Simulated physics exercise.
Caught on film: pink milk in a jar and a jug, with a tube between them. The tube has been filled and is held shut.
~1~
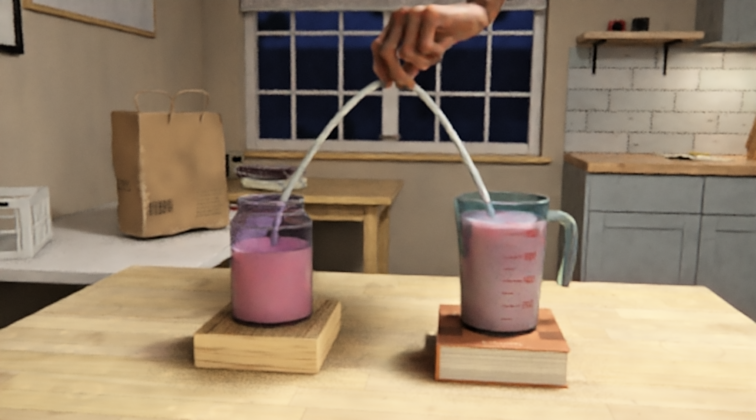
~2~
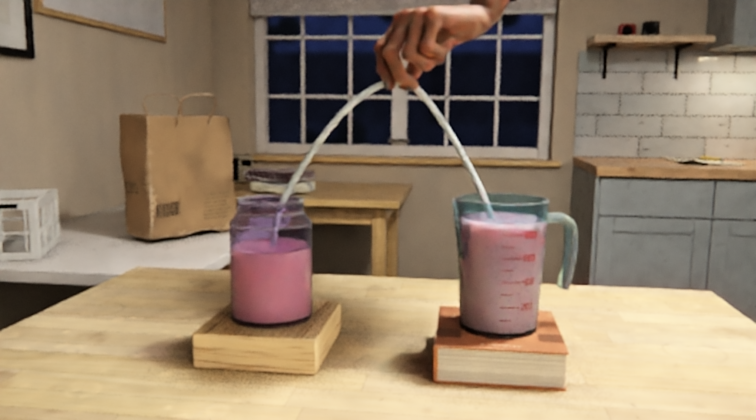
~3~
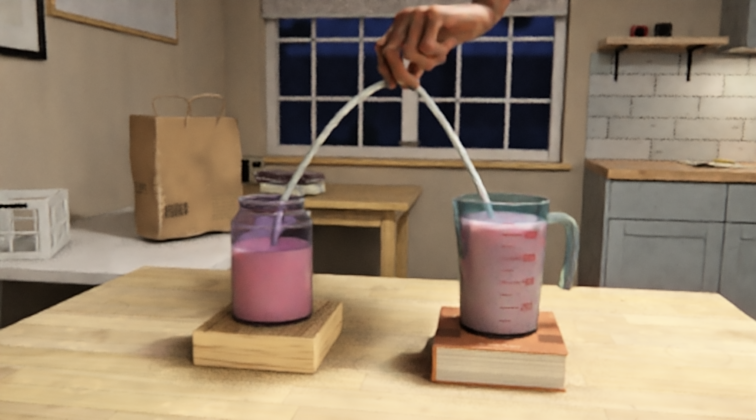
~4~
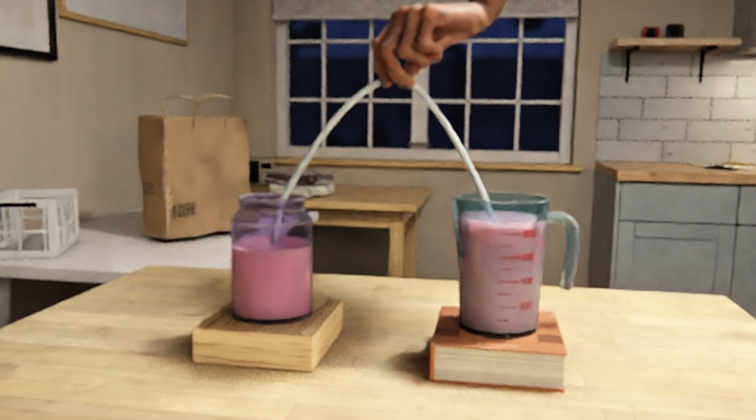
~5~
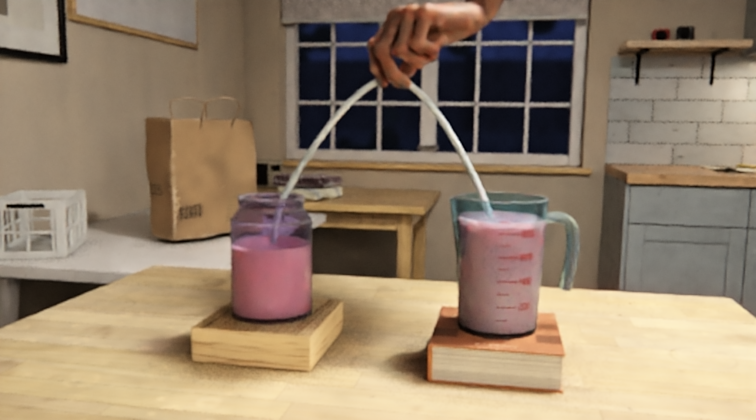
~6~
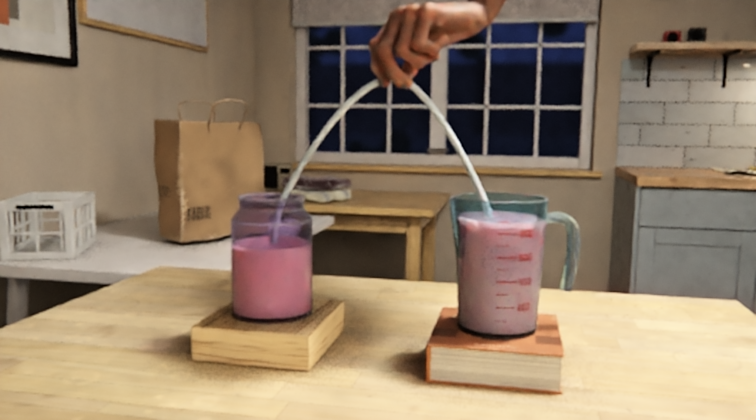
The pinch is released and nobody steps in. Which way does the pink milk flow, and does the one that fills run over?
Flow is leftwards, and the taker has room for it.
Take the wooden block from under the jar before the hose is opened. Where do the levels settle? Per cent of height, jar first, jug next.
Near 90 and 55 in a hundred.
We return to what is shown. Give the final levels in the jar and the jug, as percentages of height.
About 75 and 70 per cent.
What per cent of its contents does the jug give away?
Near 20 in a hundred.
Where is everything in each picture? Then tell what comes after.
Still shut; jar (272, 255) about two thirds full, up on the wooden block; jug (501, 259) about three quarters full, up on the thick book, in the first picture.
The hose is pinched; jar about two thirds full, surface at (271, 247); jug about three quarters full, surface at (502, 219), in the second picture.
Nothing flows; jar (272, 255) about two thirds full; jug (501, 261) about three quarters full, in the third picture.
Fingers on the hose; jar about two thirds full, surface at (272, 244); jug about three quarters full, surface at (502, 218), in the fourth picture.
Still shut; jar (272, 253) about two thirds full, up on the wooden block; jug (499, 260) about three quarters full, up on the thick book, in the fifth picture.
The hose is pinched; jar about two thirds full, surface at (272, 243); jug about three quarters full, surface at (500, 218), in the sixth picture.
Shortly, the jar is about two thirds full; the jug is about three quarters full.
At the finish, the jar is about three quarters full; the jug is about two thirds full; the two surfaces are level.
